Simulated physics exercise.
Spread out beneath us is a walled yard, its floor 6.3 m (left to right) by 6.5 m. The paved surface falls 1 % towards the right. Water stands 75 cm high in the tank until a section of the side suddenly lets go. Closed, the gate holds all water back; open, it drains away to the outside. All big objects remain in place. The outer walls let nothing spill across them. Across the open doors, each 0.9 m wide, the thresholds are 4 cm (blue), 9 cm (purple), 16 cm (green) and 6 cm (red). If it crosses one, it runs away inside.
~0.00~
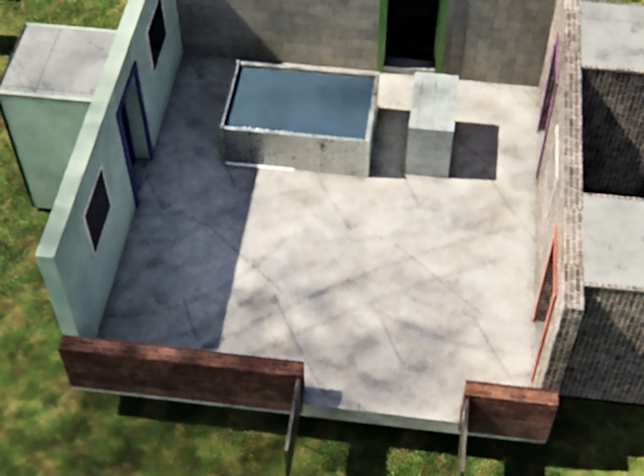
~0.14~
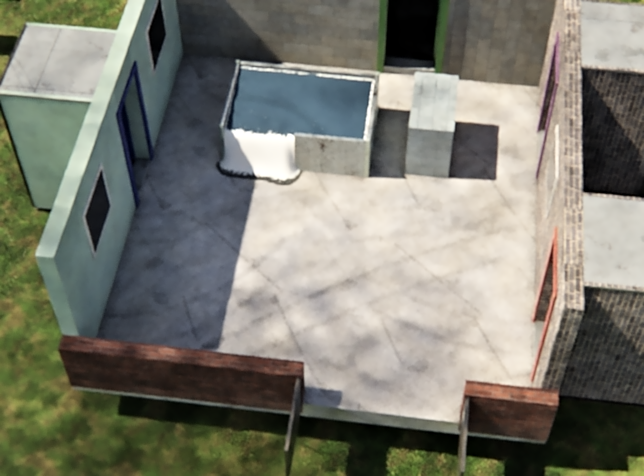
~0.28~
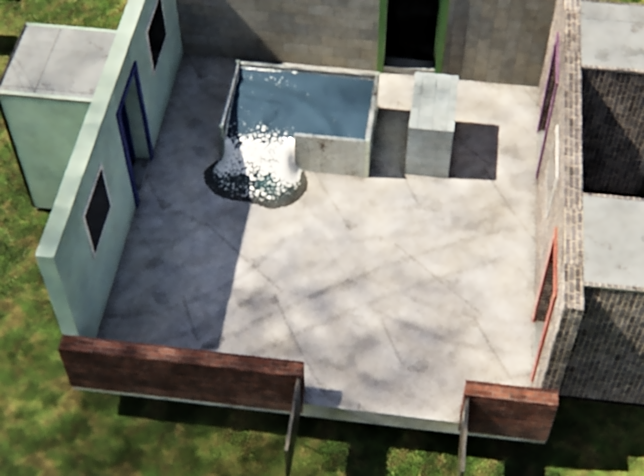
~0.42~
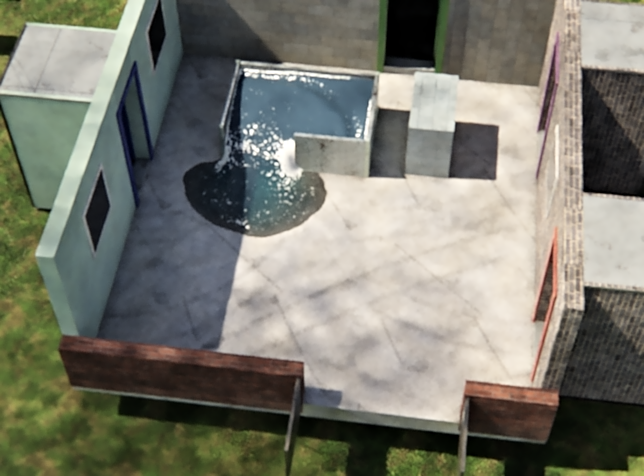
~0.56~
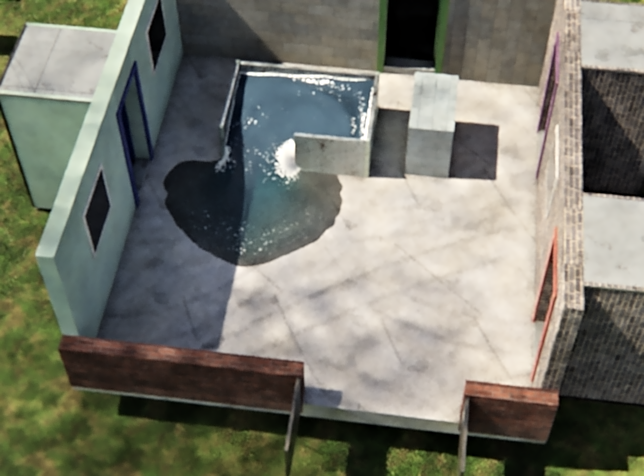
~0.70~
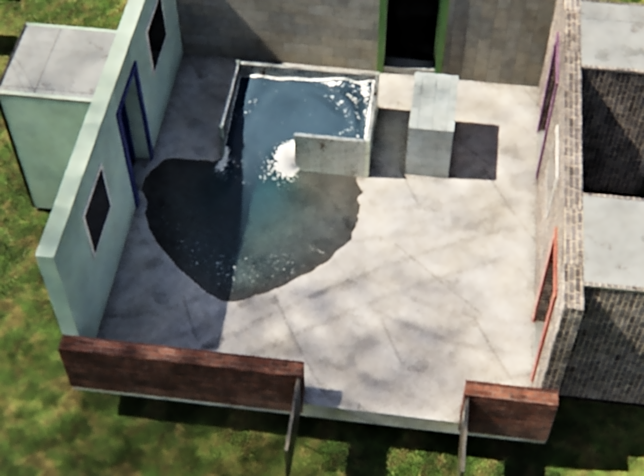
In a walled yard seen from above, water bursts through the left part of a raised tank's front side, foaming onto the pale paving, then spreads outward as a widening dark pool that reaches toward the left wall.
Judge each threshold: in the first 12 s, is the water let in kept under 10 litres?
Verdicts: Blue door, not kept under; purple door, kept under; green door, kept under; red door, not kept under.
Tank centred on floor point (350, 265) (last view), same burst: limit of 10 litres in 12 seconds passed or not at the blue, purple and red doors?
Compared with that limit, blue falls short, purple falls short and red falls short.
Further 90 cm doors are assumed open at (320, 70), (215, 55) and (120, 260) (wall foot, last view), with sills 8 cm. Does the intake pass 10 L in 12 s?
Per doorway, in order: Insufficient / insufficient / sufficient.
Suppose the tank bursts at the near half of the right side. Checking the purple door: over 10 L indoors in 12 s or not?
Then purple does not exceed it.
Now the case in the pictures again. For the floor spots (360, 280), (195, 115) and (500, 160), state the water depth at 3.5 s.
First spot near 2 cm, second near 0 cm, third near 0 cm.
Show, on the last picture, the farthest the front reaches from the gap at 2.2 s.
At about (401, 400).
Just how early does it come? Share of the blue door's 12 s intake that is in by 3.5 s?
About 75%.
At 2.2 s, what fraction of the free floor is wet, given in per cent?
40 %.
After 1.4 s water covers 35 % of the floor and is deepest (37 cm) near (248, 169); blue door 7 cm at the sill, 0 L in, purple door not reached, green door not reached, red door not reached.
After 2.2 s water covers 40 % of the floor and is deepest (44 cm) near (120, 345); blue door 5 cm at the sill, 17 L in, purple door not reached, green door not reached, red door not reached.
After 3.5 s water covers 45 % of the floor and is deepest (24 cm) near (123, 293); blue door 4 cm at the sill, 27 L in, purple door not reached, green door not reached, red door not reached.
After 7.0 s water covers 75 % of the floor and is deepest (14 cm) near (532, 329); blue door 5 cm at the sill, 34 L in, purple door 3 cm at the sill, 0 L in, green door not reached, red door 13 cm at the sill, 85 L in.
After 12.0 s water covers 95 % of the floor and is deepest (11 cm) near (536, 150); blue door 3 cm at the sill, 36 L in, purple door 9 cm at the sill, 0 L in, green door 4 cm at the sill, 0 L in, red door 9 cm at the sill, 158 L in.
